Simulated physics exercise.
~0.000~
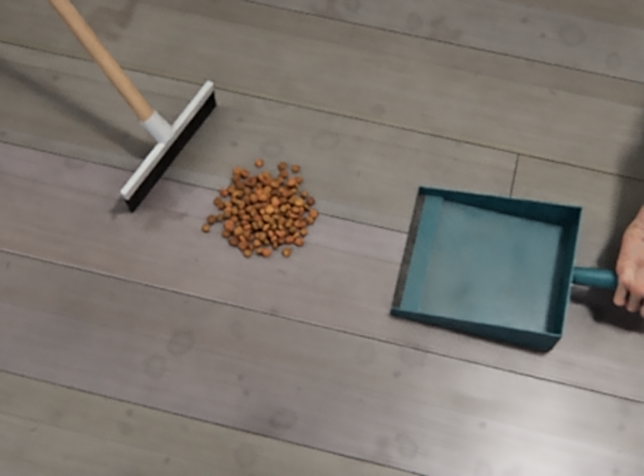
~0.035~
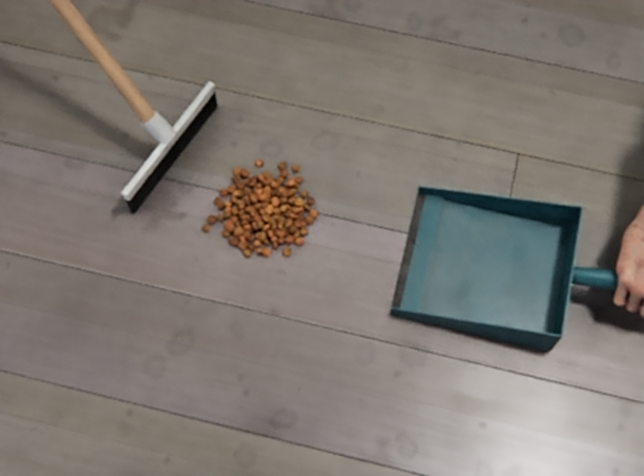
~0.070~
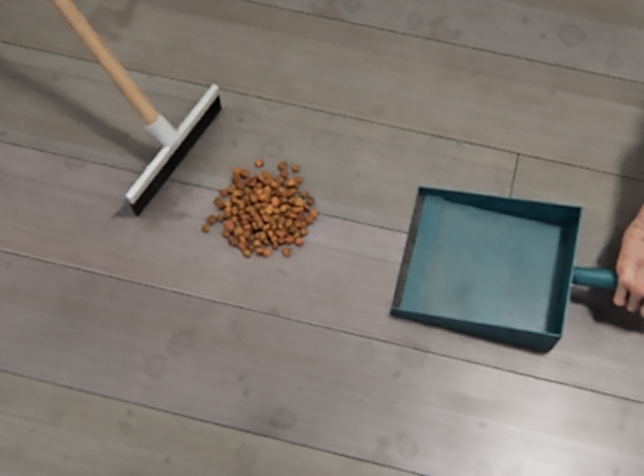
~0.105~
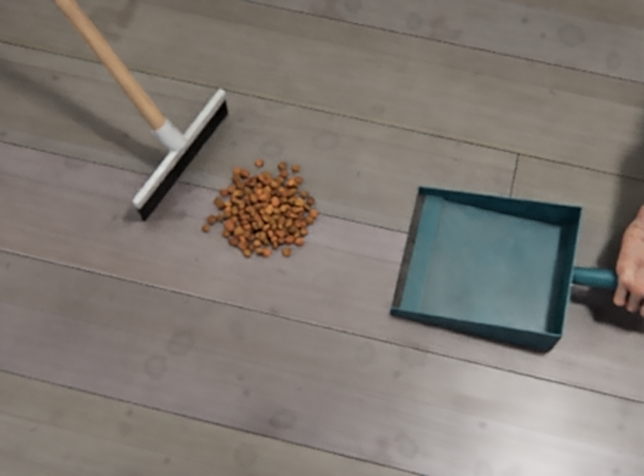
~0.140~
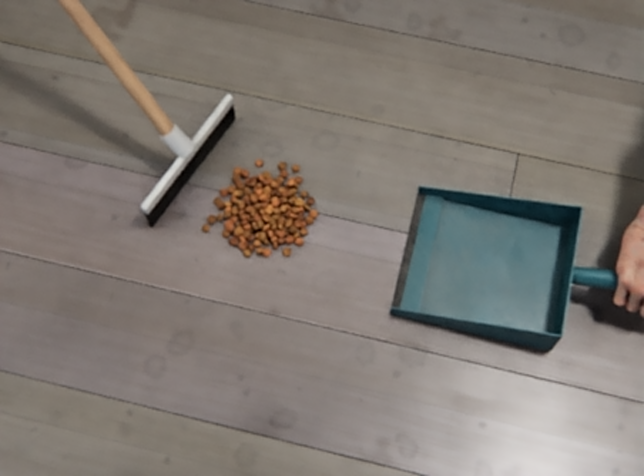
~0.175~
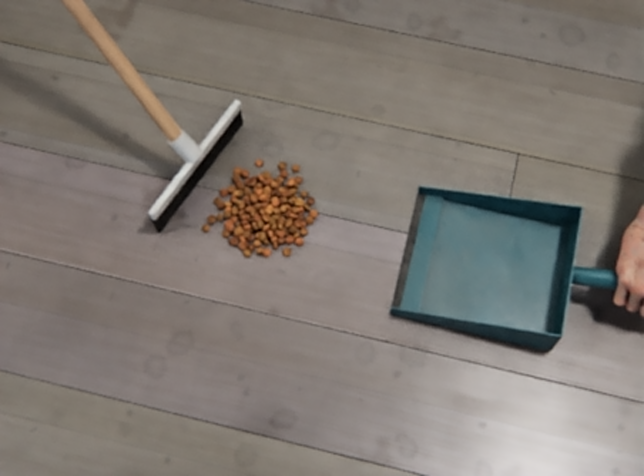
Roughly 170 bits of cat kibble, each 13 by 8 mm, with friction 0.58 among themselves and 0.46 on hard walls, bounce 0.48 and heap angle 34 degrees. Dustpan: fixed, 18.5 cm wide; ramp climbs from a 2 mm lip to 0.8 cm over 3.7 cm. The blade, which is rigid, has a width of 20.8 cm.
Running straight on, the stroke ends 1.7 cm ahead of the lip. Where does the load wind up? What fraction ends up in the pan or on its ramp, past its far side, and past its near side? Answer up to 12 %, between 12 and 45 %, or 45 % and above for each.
Pan: Between 12 and 45 %; far side: Up to 12 %; near side: Between 12 and 45 %.
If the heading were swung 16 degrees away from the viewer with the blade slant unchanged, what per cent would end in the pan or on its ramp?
That would give about 10 percent.
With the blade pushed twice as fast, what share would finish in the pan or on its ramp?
Then some 20 in a hundred.
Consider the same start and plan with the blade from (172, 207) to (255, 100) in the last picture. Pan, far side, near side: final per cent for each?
Pan 0, far 0, near 0.
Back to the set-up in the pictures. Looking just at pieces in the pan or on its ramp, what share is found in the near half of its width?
Close to 80 %.
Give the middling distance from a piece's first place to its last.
That distance is around 20 cm.
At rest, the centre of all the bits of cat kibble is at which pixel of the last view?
Roughly (382, 292).
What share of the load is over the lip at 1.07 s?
Near 20 per cent so far.
After 0.51 s, middle of the blade 18 cm from the lip; 0 % over the lip, far side 0 %, near side 0 %.
Then, at 0.73 s, middle of the blade 10 cm from the lip; 0 % over the lip, far side 0 %, near side 20 %.
After 1.07 s, middle of the blade 5 cm from the lip; 20 % over the lip, far side 0 %, near side 30 %.
In the end, at 1.4 s, pan 20 %, far side 0 %, near side 30 %, in front of the lip or behind the blade 50 %.
